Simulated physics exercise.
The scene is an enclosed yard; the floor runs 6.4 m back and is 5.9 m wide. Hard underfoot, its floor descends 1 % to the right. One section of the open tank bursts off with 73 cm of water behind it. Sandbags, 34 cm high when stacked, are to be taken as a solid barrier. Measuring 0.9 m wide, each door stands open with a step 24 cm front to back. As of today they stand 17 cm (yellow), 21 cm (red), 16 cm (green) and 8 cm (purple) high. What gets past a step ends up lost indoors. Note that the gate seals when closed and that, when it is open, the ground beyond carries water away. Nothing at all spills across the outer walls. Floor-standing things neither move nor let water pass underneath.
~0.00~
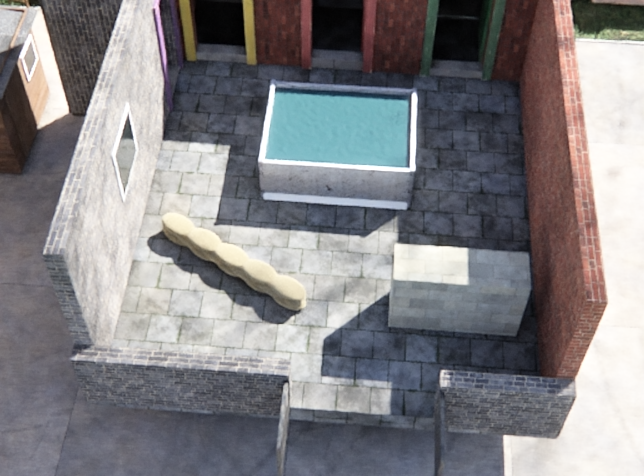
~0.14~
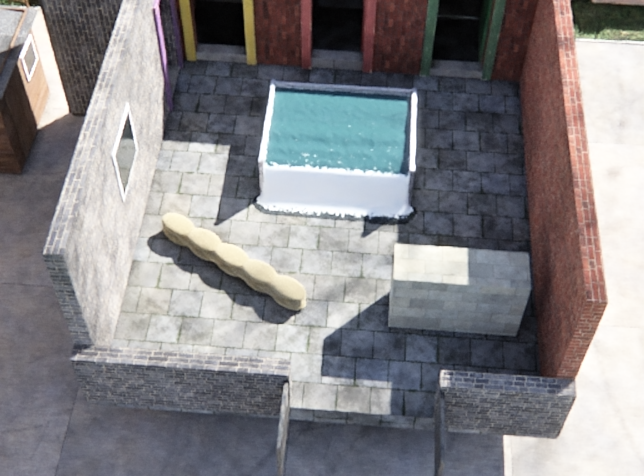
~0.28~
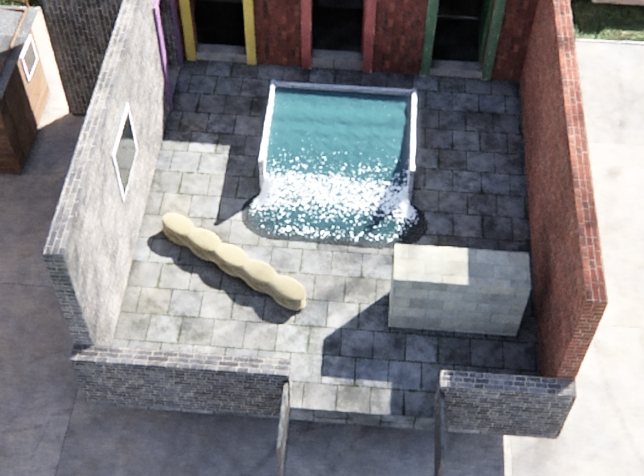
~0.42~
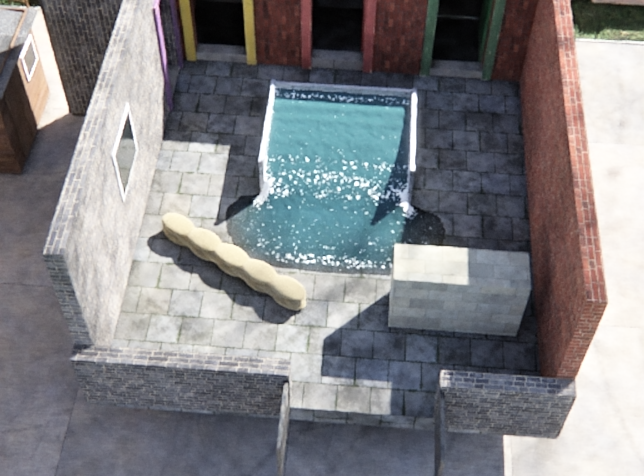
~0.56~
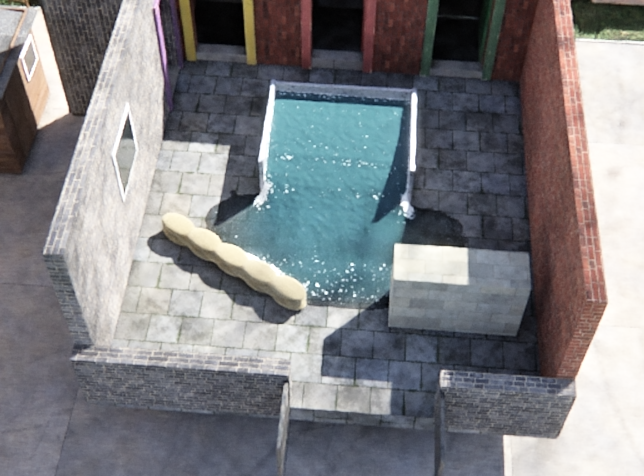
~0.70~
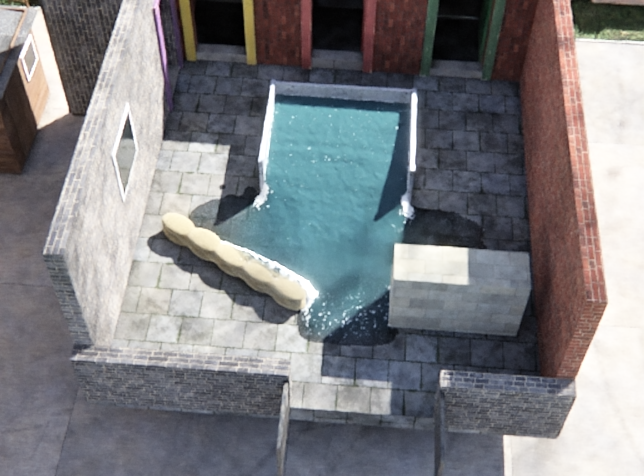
In a walled yard, water bursts from an open tank and spreads across the paved floor.
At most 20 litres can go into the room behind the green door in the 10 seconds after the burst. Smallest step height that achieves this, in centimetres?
6 cm.
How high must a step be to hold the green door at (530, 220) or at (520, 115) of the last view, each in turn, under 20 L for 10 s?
First place around 7.0 cm, second around 6.5 cm.
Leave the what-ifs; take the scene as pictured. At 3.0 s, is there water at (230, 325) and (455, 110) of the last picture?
First untouched, then untouched.
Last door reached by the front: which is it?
Answer: Red.
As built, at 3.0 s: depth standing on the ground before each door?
In cm: Yellow 0, red 0, green 0, purple 3.
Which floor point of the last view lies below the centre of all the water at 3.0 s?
Centre estimate: (347, 237) px, approximately.
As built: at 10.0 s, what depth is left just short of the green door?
A ruler would read roughly 8.5 cm.
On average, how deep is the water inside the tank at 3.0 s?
The mean depth is roughly 12 cm.
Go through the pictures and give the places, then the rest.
The first picture shows still water, 73 cm deep, in the open tank at (340, 128); the green door at (462, 32) is dry.
In the second picture, the front is at (264, 208), 0.3 m from the gap at (336, 187); 0.6 m2 of floor is wet, 73 cm left at the back.
In the third picture, water pours out at (336, 190) and has run 0.8 m, to (264, 233); about 13 cm deep outside, 72 cm at the back.
In the fourth picture, the front is at (277, 263), 1.3 m from the gap at (336, 191); 3.5 m2 of floor is wet, 64 cm left at the back.
In the fifth picture, the gap is at (336, 191), the front 1.9 m out at (305, 299); the back of the open tank holds 62 cm.
In the sixth picture, water pours out at (336, 192) and has run 2.5 m, to (310, 335); about 10 cm deep outside, 60 cm at the back; 3.2 m in a straight line remain to the green door at (462, 32).
After 1.4 s water covers 30 % of the floor, deepest (43 cm) near (278, 280); it has not reached the green door.
After 3.0 s water covers 55 % of the floor, deepest (22 cm) near (389, 298); it has not reached the green door.
After 10.0 s water covers 95 % of the floor, deepest (11 cm) near (516, 137); 9 cm at the green door, 0 litres in over its 16 cm step.
At the green door as built, the water arrived by 3.9 s and peaked near 11 cm at 5.4 s.
With a step of 5 cm, 39 litres would have come in within the 10 s; with 7 cm, 11 litres. So under 20 litres takes about 6 cm.
